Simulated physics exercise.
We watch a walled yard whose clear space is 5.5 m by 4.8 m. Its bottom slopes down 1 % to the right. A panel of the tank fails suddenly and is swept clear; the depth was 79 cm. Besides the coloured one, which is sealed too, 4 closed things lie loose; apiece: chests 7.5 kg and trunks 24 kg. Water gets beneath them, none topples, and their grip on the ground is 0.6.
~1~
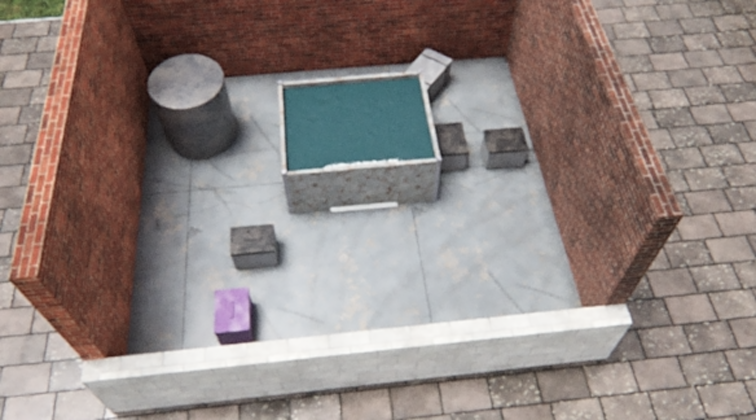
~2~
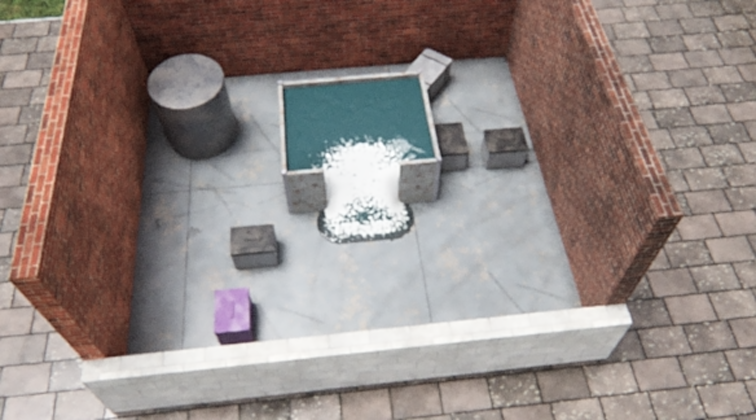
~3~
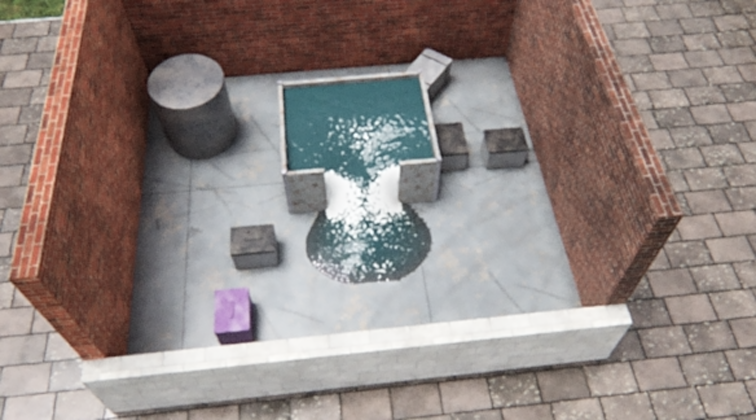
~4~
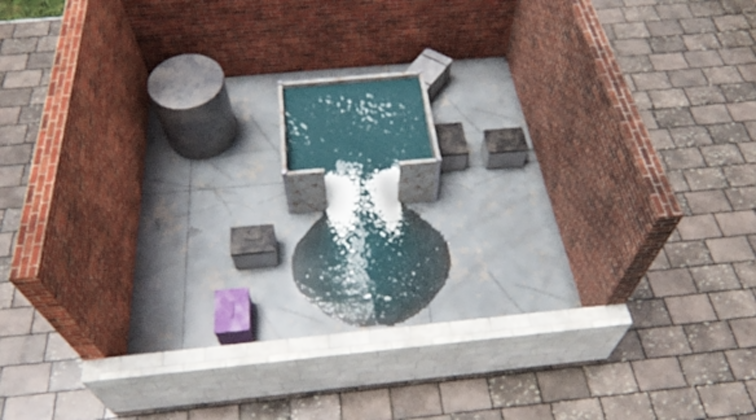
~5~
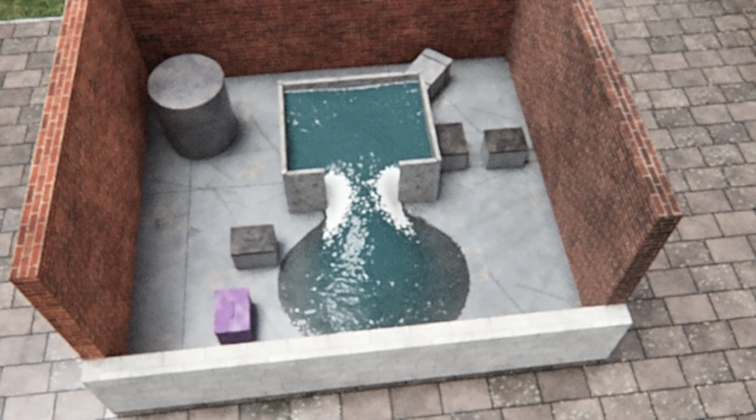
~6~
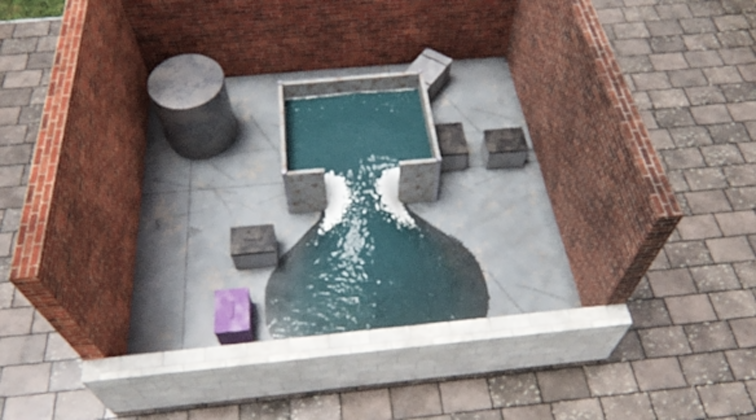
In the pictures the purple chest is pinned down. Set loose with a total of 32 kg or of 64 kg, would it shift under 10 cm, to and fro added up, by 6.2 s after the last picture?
I expect that neither weight holds it.
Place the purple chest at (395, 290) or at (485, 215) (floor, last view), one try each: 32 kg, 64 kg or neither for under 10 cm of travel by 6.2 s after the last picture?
In turn: Neither is enough; either load holds.
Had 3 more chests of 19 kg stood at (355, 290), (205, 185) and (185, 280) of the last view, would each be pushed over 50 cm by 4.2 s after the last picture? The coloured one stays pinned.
In turn: Past it, short of it, short of it.
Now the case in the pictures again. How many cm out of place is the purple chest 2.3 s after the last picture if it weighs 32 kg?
Roughly 100 cm.
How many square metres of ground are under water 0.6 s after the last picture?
Roughly 10.0 m2.
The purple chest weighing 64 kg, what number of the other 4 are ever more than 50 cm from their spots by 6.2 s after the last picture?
I count 4.
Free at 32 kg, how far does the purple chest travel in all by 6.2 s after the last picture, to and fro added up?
Some 200 cm in all.
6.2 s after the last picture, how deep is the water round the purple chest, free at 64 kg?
About 6 cm.
Then, 0.6 s after the last picture the purple chest would be 3 cm from its start with 32 kg and 0 cm from its start with 64 kg; 11 cm of water round it then.
Then, 2.3 s after the last picture the purple chest would be 104 cm from its start with 32 kg and 27 cm from its start with 64 kg; 9 cm of water round it then.
Then, 4.2 s after the last picture the purple chest would be 160 cm from its start with 32 kg and 27 cm from its start with 64 kg; 7 cm of water round it then.
Then, 6.2 s after the last picture the purple chest would be 165 cm from its start with 32 kg and 27 cm from its start with 64 kg; 6 cm of water round it then.
